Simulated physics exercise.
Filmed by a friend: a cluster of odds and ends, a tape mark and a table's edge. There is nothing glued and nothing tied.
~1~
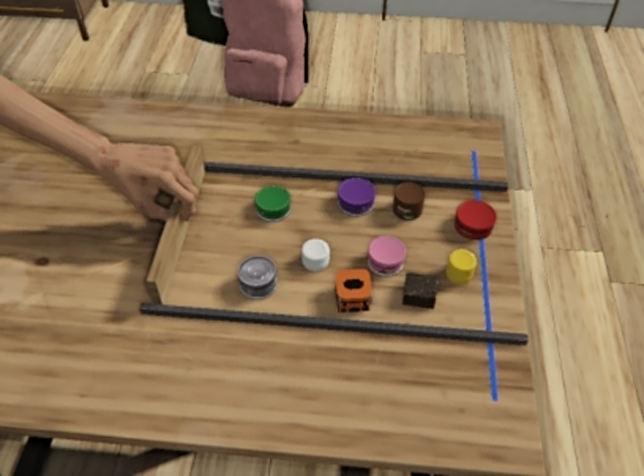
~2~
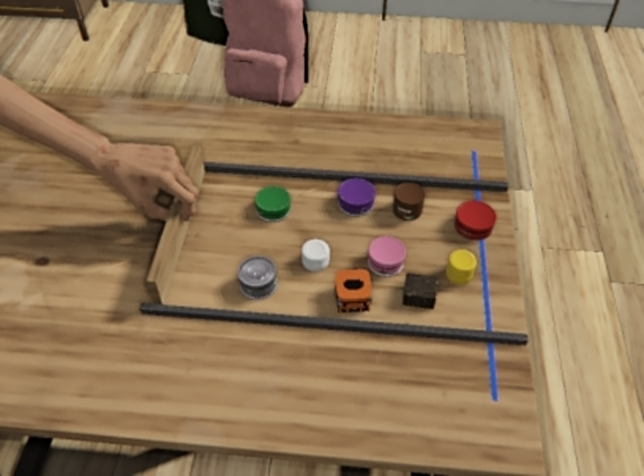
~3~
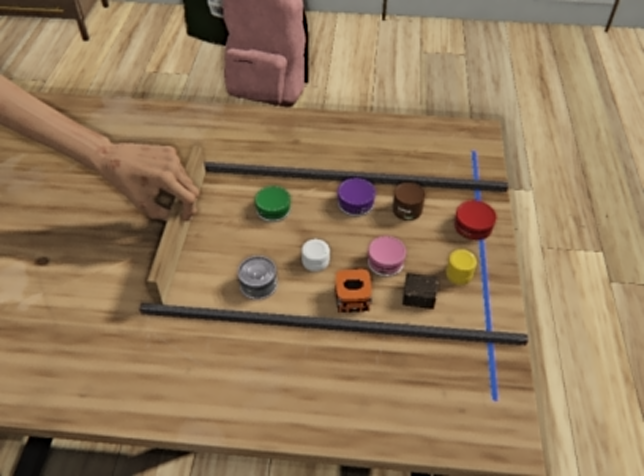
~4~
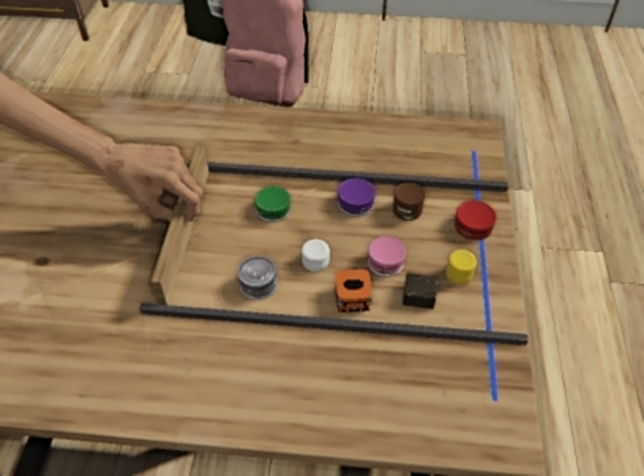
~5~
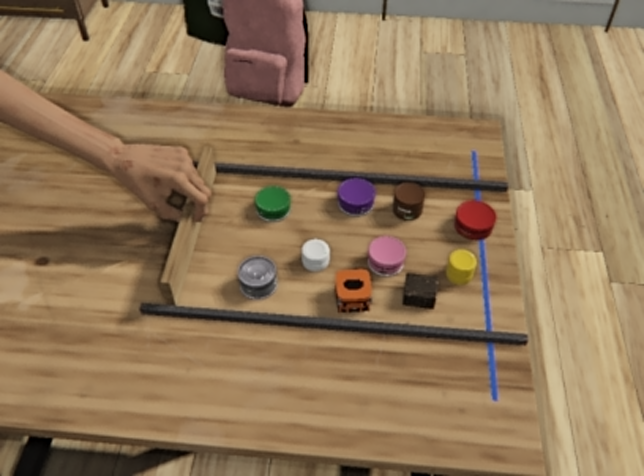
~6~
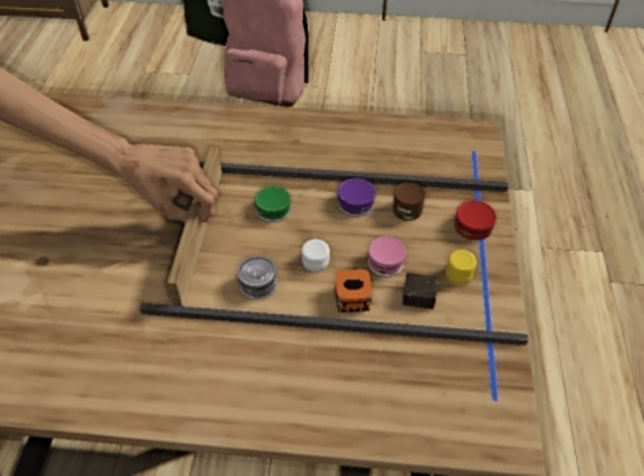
In the video, a hand holds a wooden board upright at the left of a group of small tubs, tins, lids and blocks between two dark rails, then slides it slightly right while the objects stay still.
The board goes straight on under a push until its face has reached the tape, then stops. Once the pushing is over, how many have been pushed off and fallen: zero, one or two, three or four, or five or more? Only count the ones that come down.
Basically the losses over the end count five or more in this one.
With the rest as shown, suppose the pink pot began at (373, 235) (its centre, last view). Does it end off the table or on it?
From that start, the object then is safe.
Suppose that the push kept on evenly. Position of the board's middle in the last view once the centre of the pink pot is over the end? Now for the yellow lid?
Around (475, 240), then around (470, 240).
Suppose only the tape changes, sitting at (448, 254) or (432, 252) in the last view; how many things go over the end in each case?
Counts per try: 1; 0.
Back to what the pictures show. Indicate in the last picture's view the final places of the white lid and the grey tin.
Final spots - white lid (498, 260), grey tin (506, 285).
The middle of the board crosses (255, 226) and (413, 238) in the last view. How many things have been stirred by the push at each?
Tally: First 2; then 10.
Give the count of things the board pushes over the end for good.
The total comes to 5.
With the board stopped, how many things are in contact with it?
It adds up to 5.
Soon after, none off yet; red tub at rest near (475, 220); yellow lid at rest near (461, 268); black block at rest near (420, 291).
In the end, the number that fall off is five or more; gone, pink pot, brown tub, black block, yellow lid and red tub.
